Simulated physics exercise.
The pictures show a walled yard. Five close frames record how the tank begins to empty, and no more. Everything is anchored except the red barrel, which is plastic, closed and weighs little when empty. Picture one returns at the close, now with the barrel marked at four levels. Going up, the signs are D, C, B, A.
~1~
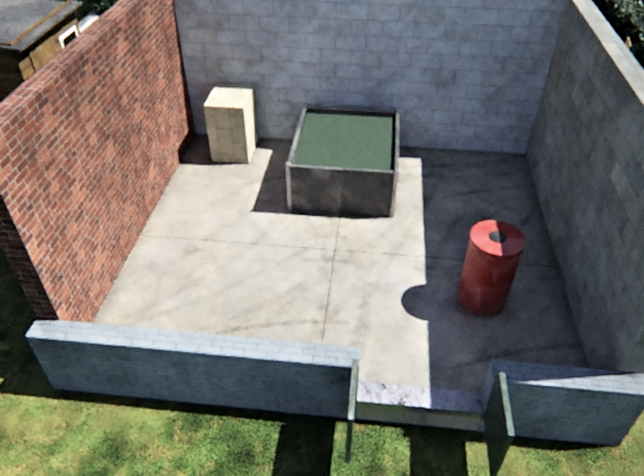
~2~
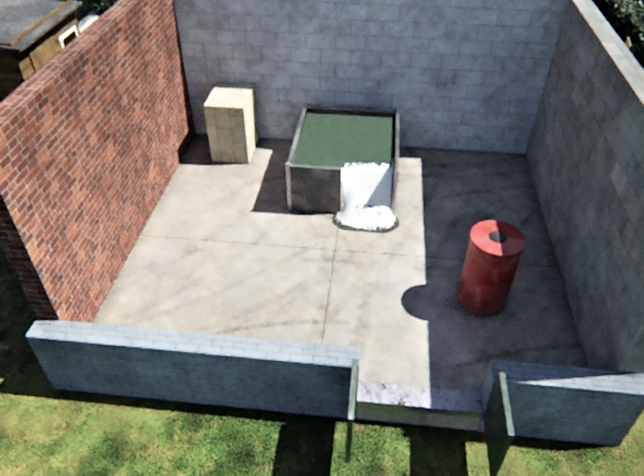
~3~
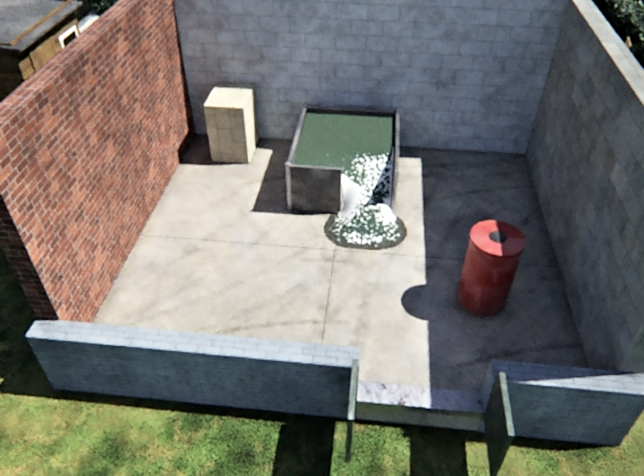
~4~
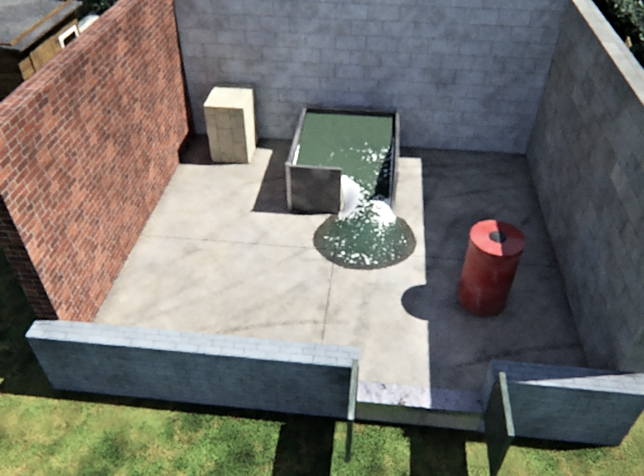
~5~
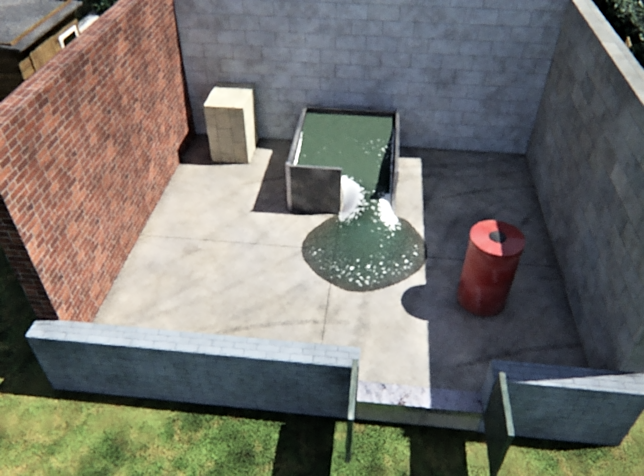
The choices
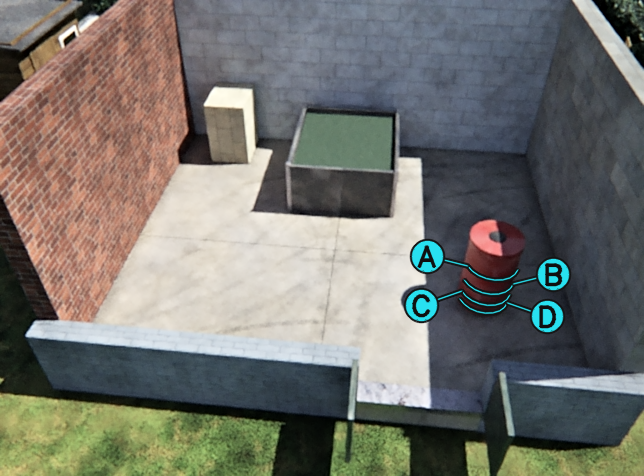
The clip opens on a walled concrete yard with a full tank of dark green water, a pale block and a red barrel. The right part of the tank's front gives way to white, foaming water, which pours onto the floor and spreads into a widening, rounded green pool flecked with foam.
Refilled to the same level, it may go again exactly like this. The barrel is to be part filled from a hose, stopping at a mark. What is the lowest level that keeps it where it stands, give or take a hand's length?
C is the one.
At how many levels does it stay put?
Three of the four.
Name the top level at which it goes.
That would be D.
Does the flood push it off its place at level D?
Yes, that goes wrong.
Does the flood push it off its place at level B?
No, not at all.
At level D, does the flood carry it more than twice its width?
No, it does not.
In cyan, A at (494, 280); B at (490, 294); C at (487, 305); D at (485, 313); from the bottom up D, C, B, A.
With A, it does not move.
With B, it does not move.
With C, it does not move.
With D, it is pushed about its own width away.
